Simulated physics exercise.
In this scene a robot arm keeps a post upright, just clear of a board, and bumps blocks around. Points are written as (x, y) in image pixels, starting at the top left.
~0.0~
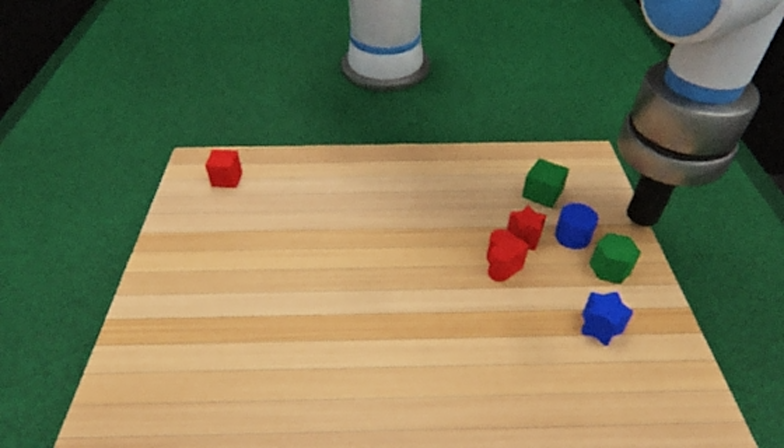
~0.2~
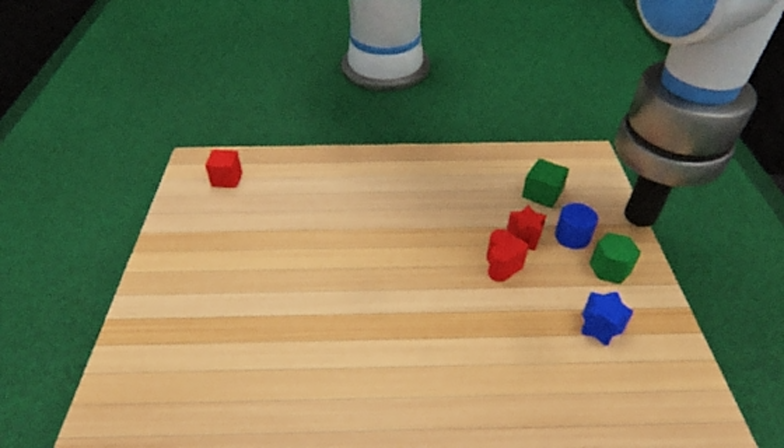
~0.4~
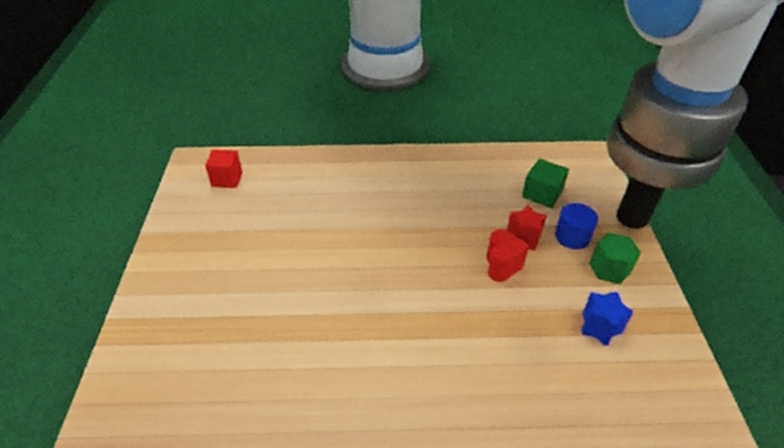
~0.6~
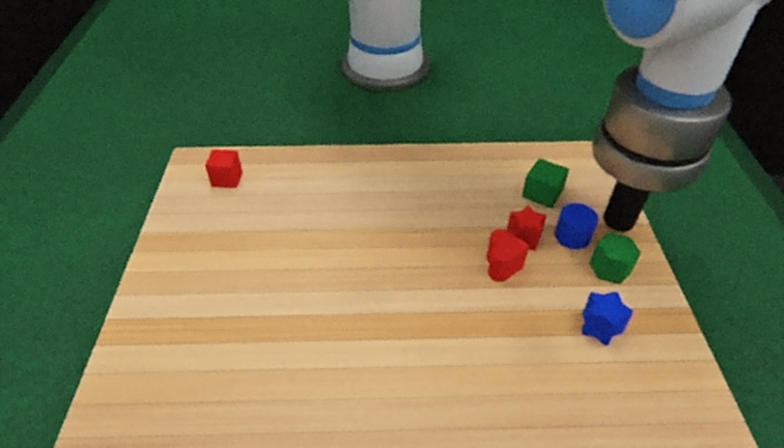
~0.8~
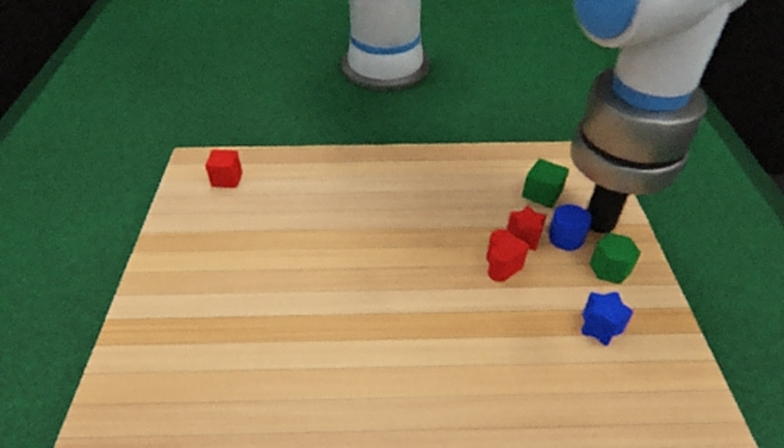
On a wooden board, a robot arm moves left and nudges the blue cylinder slightly left.
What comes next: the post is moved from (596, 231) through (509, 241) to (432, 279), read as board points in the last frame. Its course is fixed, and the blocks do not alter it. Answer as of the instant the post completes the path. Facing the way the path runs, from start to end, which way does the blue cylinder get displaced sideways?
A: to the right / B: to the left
Letter A.
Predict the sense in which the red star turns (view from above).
Looking from above, the answer is clockwise.
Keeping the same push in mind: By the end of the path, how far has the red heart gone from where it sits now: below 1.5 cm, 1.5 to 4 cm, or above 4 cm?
My estimate: In the 1.5 to 4 cm range.
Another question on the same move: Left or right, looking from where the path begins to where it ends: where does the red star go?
It moves over to the right.
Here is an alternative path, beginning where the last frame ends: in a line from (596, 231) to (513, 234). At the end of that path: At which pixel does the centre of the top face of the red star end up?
It is at (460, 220).
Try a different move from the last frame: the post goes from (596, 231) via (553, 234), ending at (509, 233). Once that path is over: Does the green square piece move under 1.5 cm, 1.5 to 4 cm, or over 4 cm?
I reckon it covers less than 1.5 cm.
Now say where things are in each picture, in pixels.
The first frame shows tip of the post (642, 217), middles of tops, red heart (507, 244), red star (529, 217), blue cylinder (580, 215), green six-sided block (620, 247).
The second frame shows post (639, 217), nothing pushed.
The third frame shows post (632, 219), nothing pushed.
The fourth frame shows post (619, 221), nothing pushed.
The fifth frame shows post (599, 224), red heart (507, 244), red star (529, 217), blue cylinder (573, 216), green six-sided block (620, 247).
What follows on the original path. One third of the way, post (538, 228); red heart (503, 247), turned 20° anticlockwise; red star (480, 219), turned 15° anticlockwise; blue cylinder (512, 224).
Two thirds of the way, post (483, 245); red heart (493, 256), turned 60° anticlockwise; red star (436, 218), turned 40° clockwise; blue cylinder (452, 239).
At the end, post (432, 271); red heart (492, 260), turned 75° anticlockwise; red star (435, 218), turned 50° clockwise; blue cylinder (396, 254); green six-sided block unmoved.
